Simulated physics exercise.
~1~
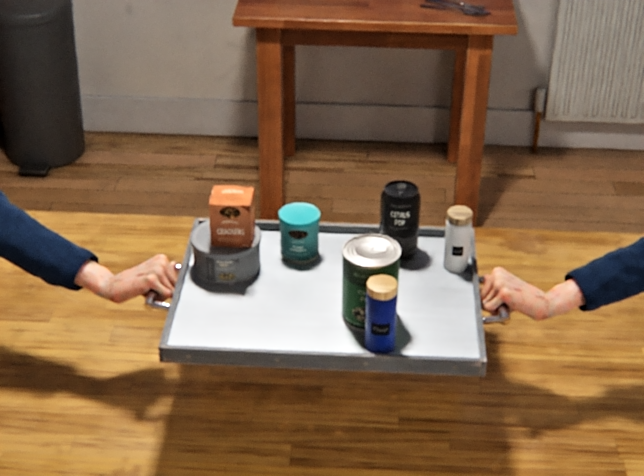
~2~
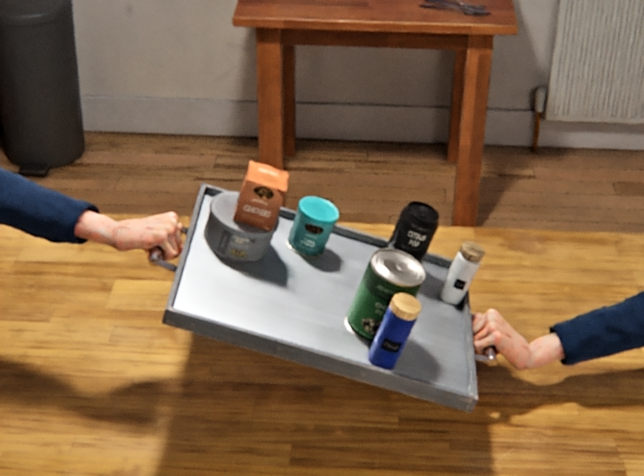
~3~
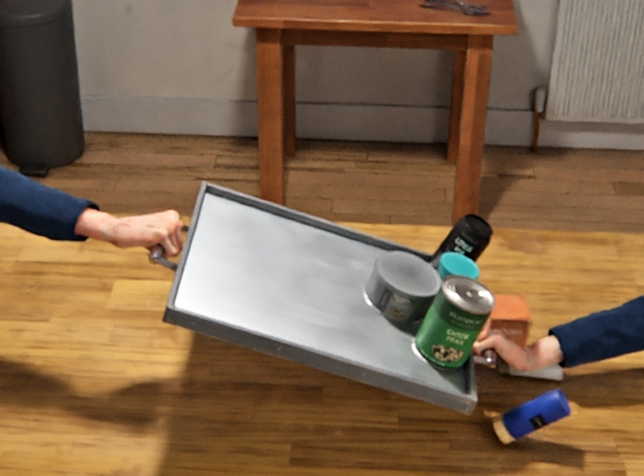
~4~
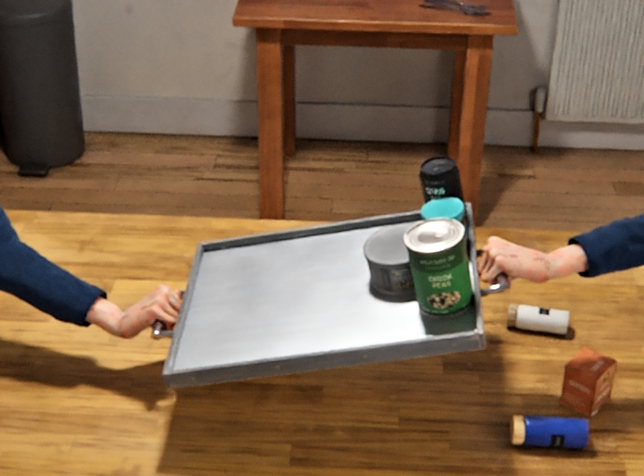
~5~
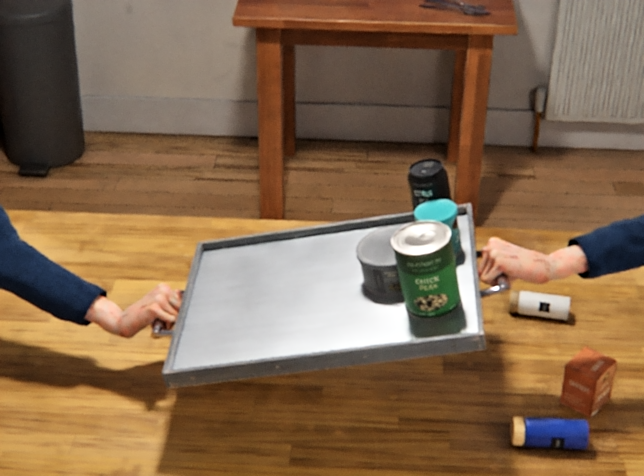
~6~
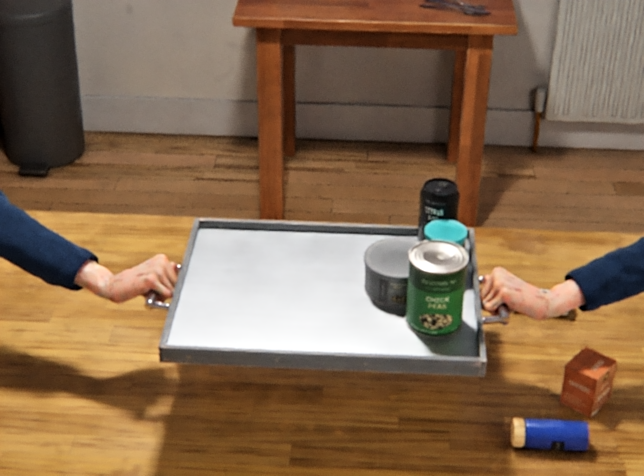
At the start, two hands hold a level tray carrying seven items, including an orange carton on a grey tub, above a wooden surface. The hands tip the tray steeply, right edge down, and the load leans and slides right. The blue shaker, white shaker and orange carton go over the right side and drop to the surface below. The tray then tilts the other way, left edge down, and the remaining items shift slightly left. Finally the hands level it, with the green tin, black can, turquoise tin and grey tub still upright, clustered at the right end.
